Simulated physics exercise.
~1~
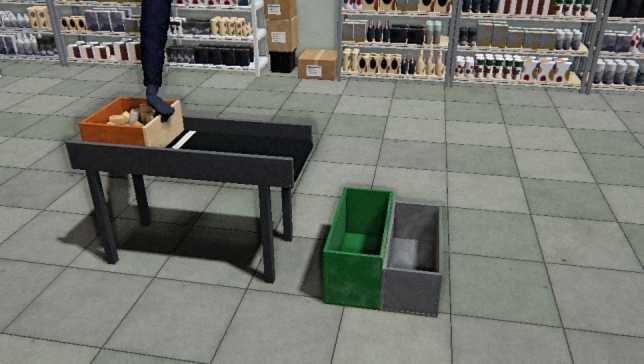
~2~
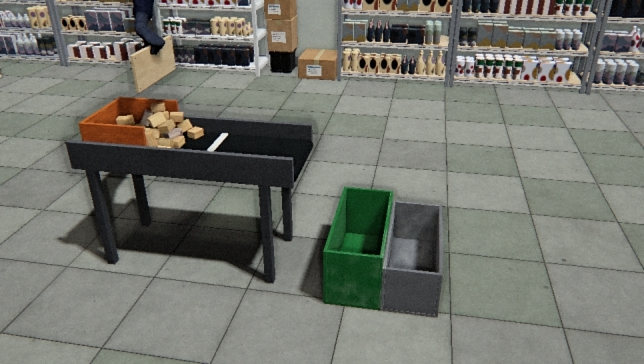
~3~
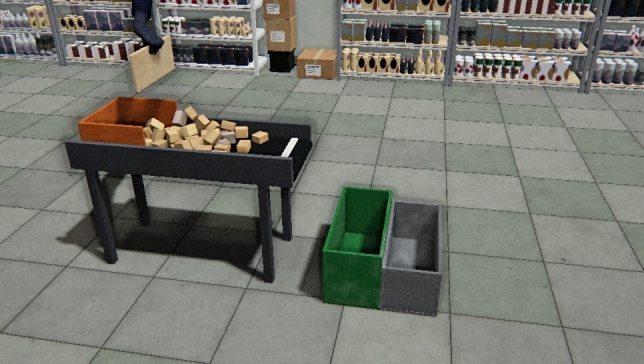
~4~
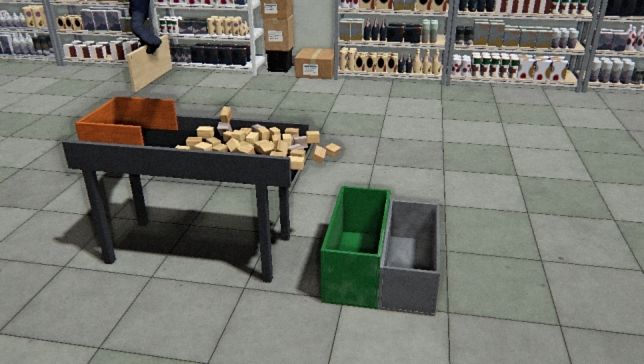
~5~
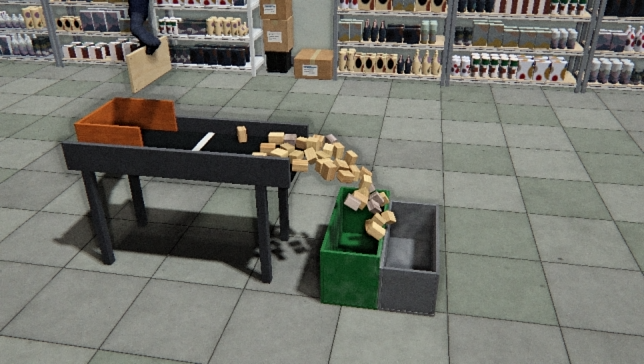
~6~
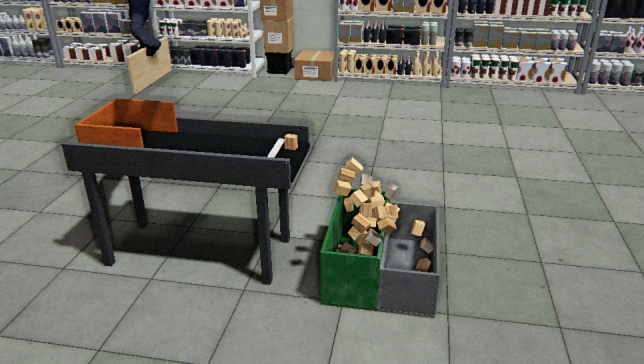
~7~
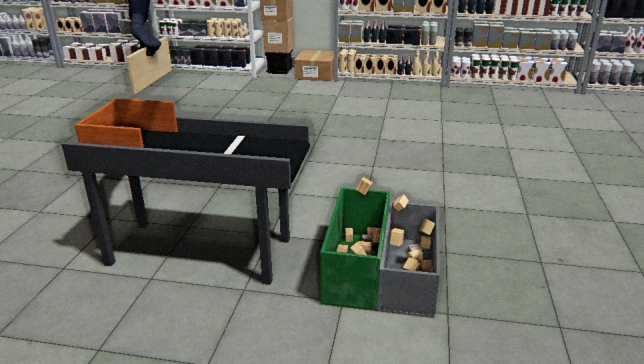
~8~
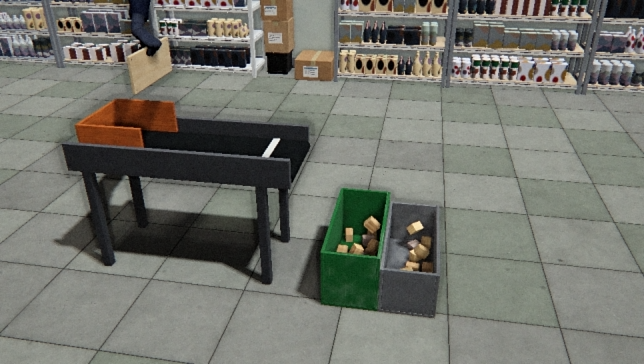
A dark-sleeved hand holds a wooden panel at one end of an orange pen on a long black table, seen from above in a grey-tiled store with stocked shelves behind. An open green box and a grey tub stand side by side on the floor to the right. The hand lifts the panel, and a heap of small wooden blocks spills out and rides rightward along the belt, marked by a white stripe. The blocks pour off the end, tumbling into both containers while a straggler follows. Finally, the belt is empty and blocks lie in the green box and grey tub.
